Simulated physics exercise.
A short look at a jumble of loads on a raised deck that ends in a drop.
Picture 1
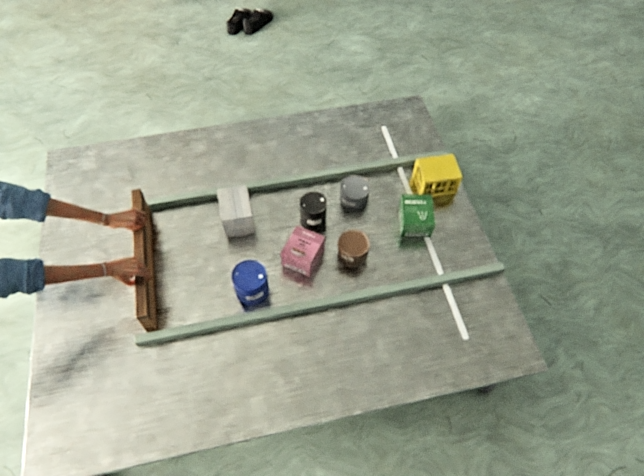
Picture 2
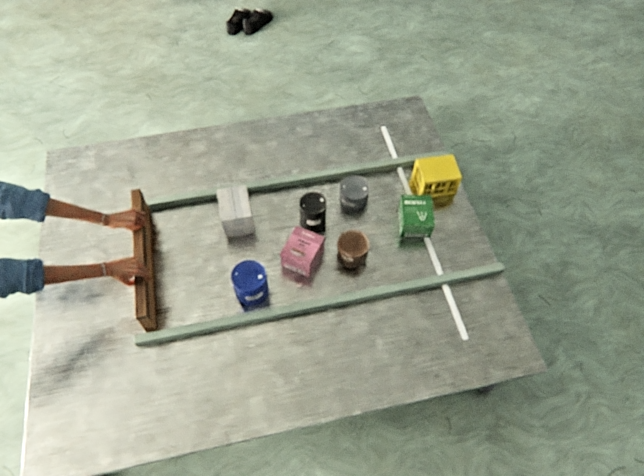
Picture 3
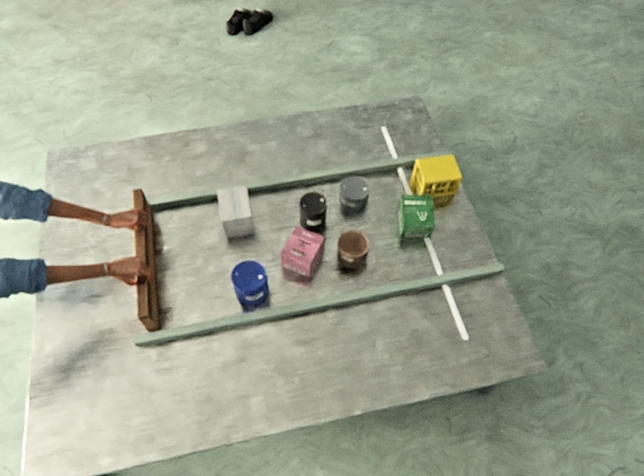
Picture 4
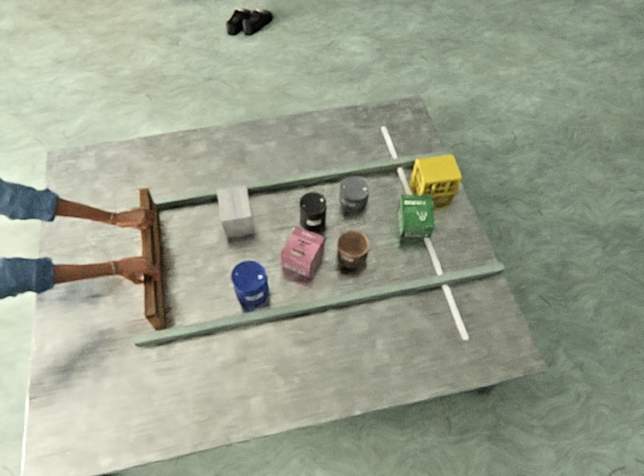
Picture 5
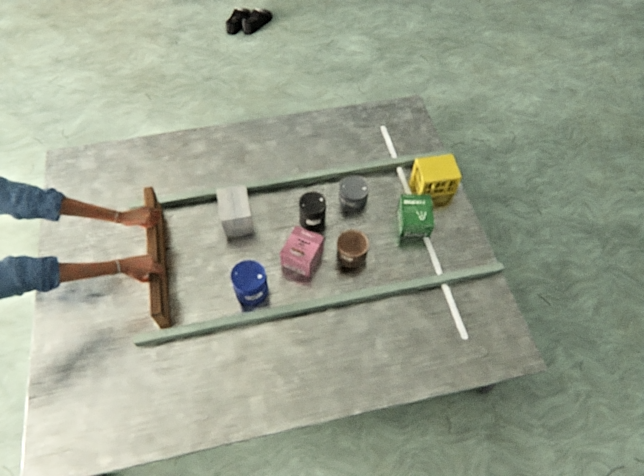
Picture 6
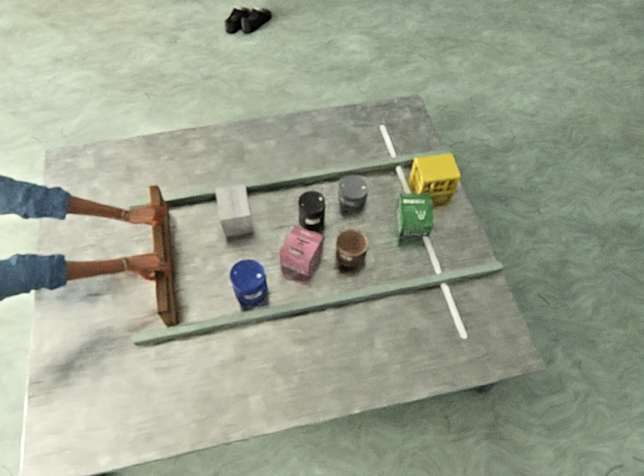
On a grey board laid over a mottled green floor, two hands hold a wooden plank between two rails, left of a scattered group of boxes and canisters. The hands slide the plank a short way right, while the yellow crate, green box and other items stay in place.
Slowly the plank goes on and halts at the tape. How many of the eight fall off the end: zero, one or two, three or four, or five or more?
The number that fall off is one or two.
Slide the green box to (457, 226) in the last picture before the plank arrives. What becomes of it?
Then it goes over.
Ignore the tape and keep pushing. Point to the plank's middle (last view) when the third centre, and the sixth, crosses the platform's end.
Near (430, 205) and (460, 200).
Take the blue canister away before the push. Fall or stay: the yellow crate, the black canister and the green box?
The yellow crate is lost, the black canister holds on, the green box falls.
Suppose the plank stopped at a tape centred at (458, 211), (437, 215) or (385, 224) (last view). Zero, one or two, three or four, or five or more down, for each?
For each place: At least five; five or more; zero.
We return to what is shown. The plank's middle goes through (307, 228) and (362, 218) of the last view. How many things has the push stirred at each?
6 and 7.
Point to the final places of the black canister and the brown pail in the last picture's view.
About (453, 186), and the other about (471, 228).
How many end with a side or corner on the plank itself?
In contact: 3.
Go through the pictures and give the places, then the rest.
Yellow crate (437, 176); green box (416, 216); grey canister (354, 193); plank (144, 258); tape (420, 219), in the first picture.
Green box (416, 216); plank (144, 258), in the second picture.
Grey canister (354, 193); white parcel (236, 212), in the third picture.
Yellow crate (436, 177); black canister (313, 212), in the fourth picture.
Green box (416, 216); blue canister (250, 283), in the fifth picture.
Yellow crate (435, 175); green box (415, 215); grey canister (353, 192); plank (163, 254); tape (418, 218), in the sixth picture.
A little later, none off yet; yellow crate at rest near (435, 175); green box at rest near (415, 215); grey canister at rest near (353, 192).
Next, none off yet; yellow crate at rest near (435, 175); green box at rest near (415, 215); grey canister shifted about its own width near (369, 181).
When it is over, the number that fall off is one or two; down, green box and yellow crate.
